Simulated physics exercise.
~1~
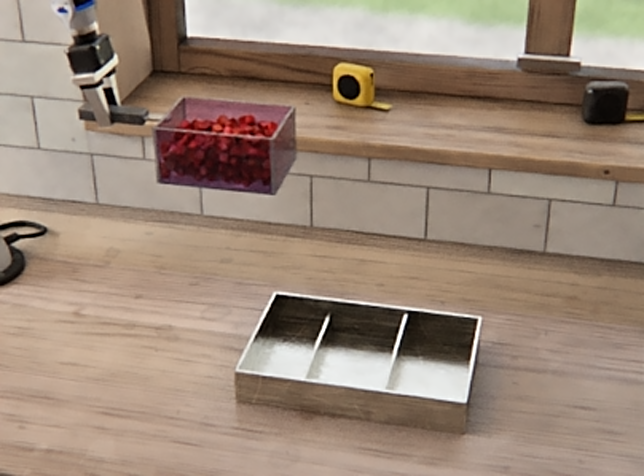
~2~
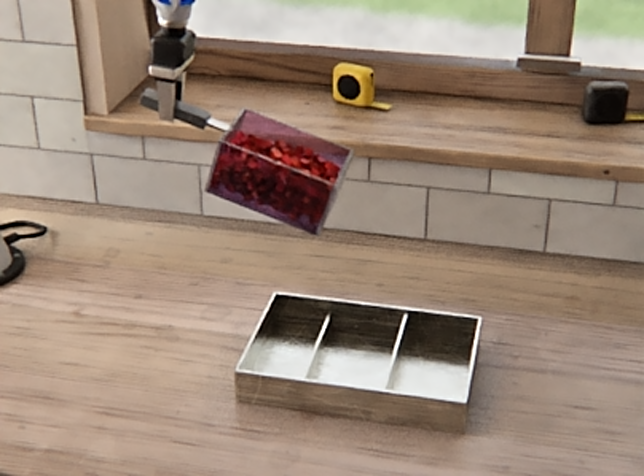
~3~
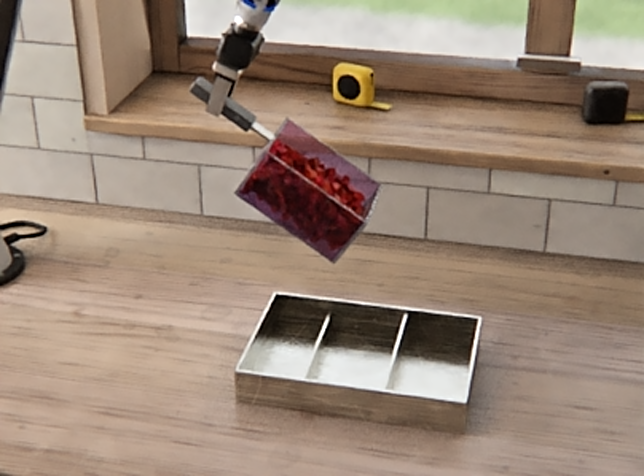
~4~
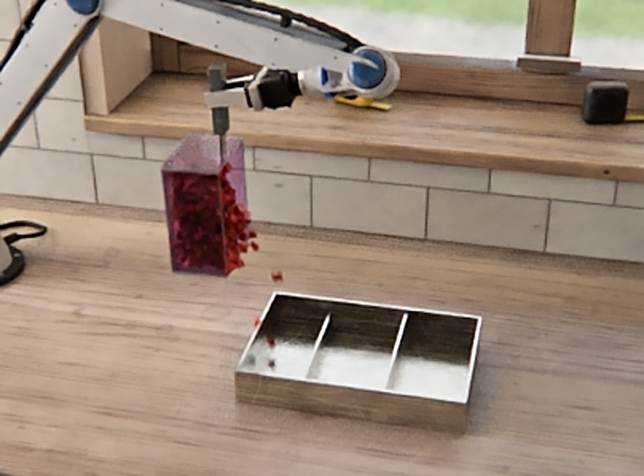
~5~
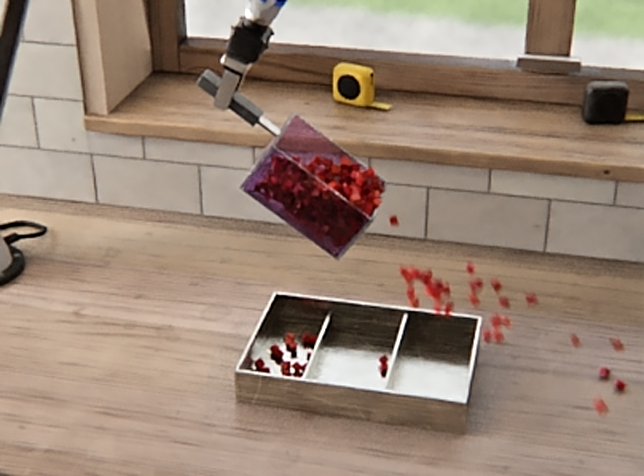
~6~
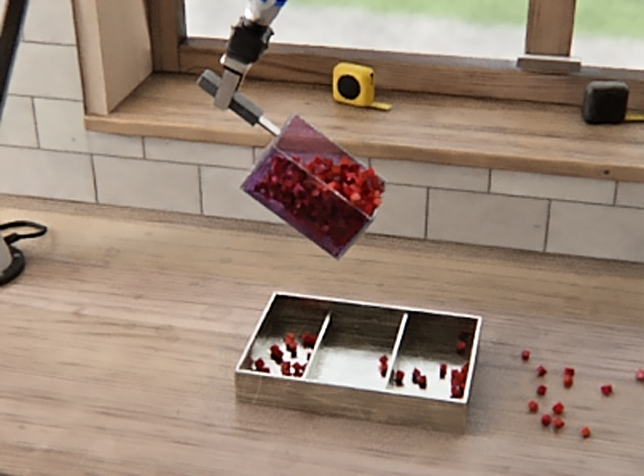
A clear, purple-tinted box heaped with small red pieces hangs from a robot arm at the upper left, above a wooden table seen from a fixed, slightly raised view. Below it sits a metal tray with three compartments, and tape measures rest on the windowsill behind. The arm carries the box right and down, tipping it, then swings it upright on its end, and a few pieces drop into the left compartment. As the box tilts partly back, more pieces fly right. Finally it hangs still, mostly full, with pieces scattered in the left and right compartments, a couple in the middle, and others on the table.
